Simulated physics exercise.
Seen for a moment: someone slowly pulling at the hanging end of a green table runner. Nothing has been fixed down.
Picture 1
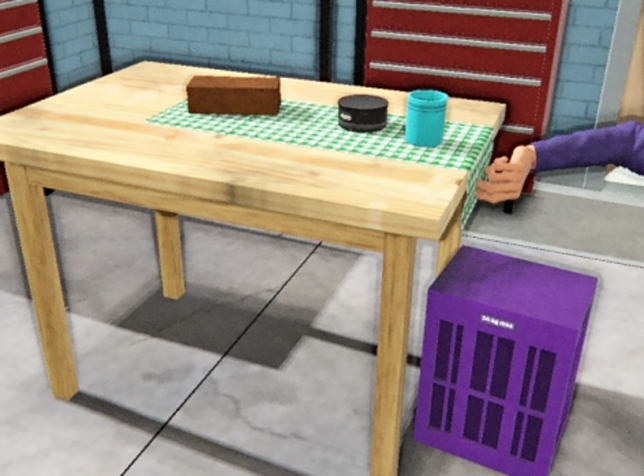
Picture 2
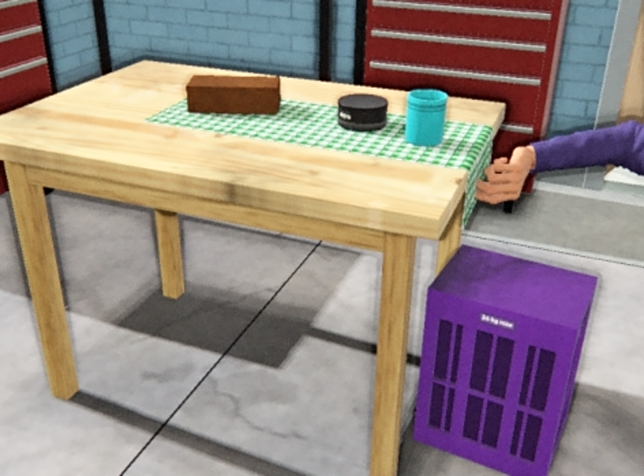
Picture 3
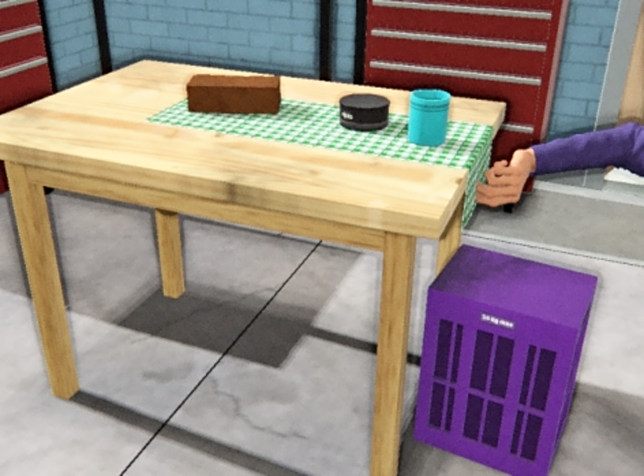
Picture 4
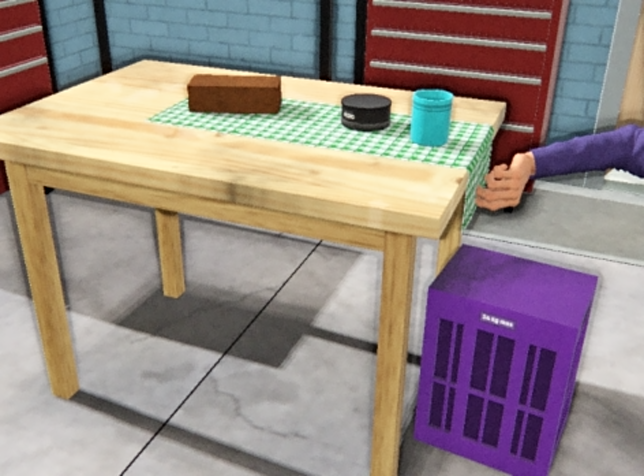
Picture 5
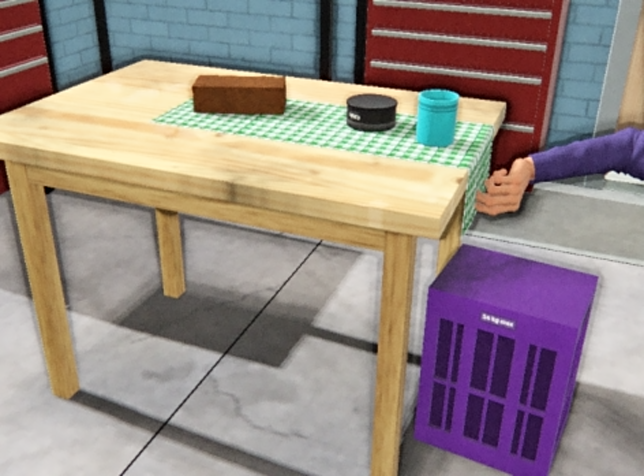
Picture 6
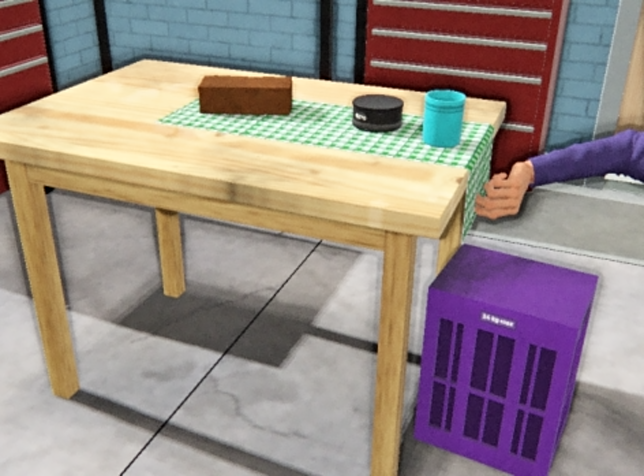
A hand at the right slowly tugged the hanging end of a green checked runner on a wooden table, and the brick, black tub and turquoise mug on it shifted slightly to the right.
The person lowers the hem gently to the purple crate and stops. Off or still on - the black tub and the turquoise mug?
Black tub: Still on, turquoise mug: Off.
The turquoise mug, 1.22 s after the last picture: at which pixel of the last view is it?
Its middle is somewhere near (518, 245).
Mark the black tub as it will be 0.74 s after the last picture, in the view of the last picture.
(425, 120).
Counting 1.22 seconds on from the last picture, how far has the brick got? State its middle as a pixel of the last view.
(304, 103) or so.
Then, 0.74 s after the last picture, hem on the crate; tub carried along near (426, 120); mug over the edge.
Then, 1.22 s after the last picture, hem on the crate; tub carried along near (441, 122); mug over the edge.
At rest, hem on the crate; tub carried along near (441, 122); mug over the edge. The black tub remains up there and the turquoise mug is carried off the end.
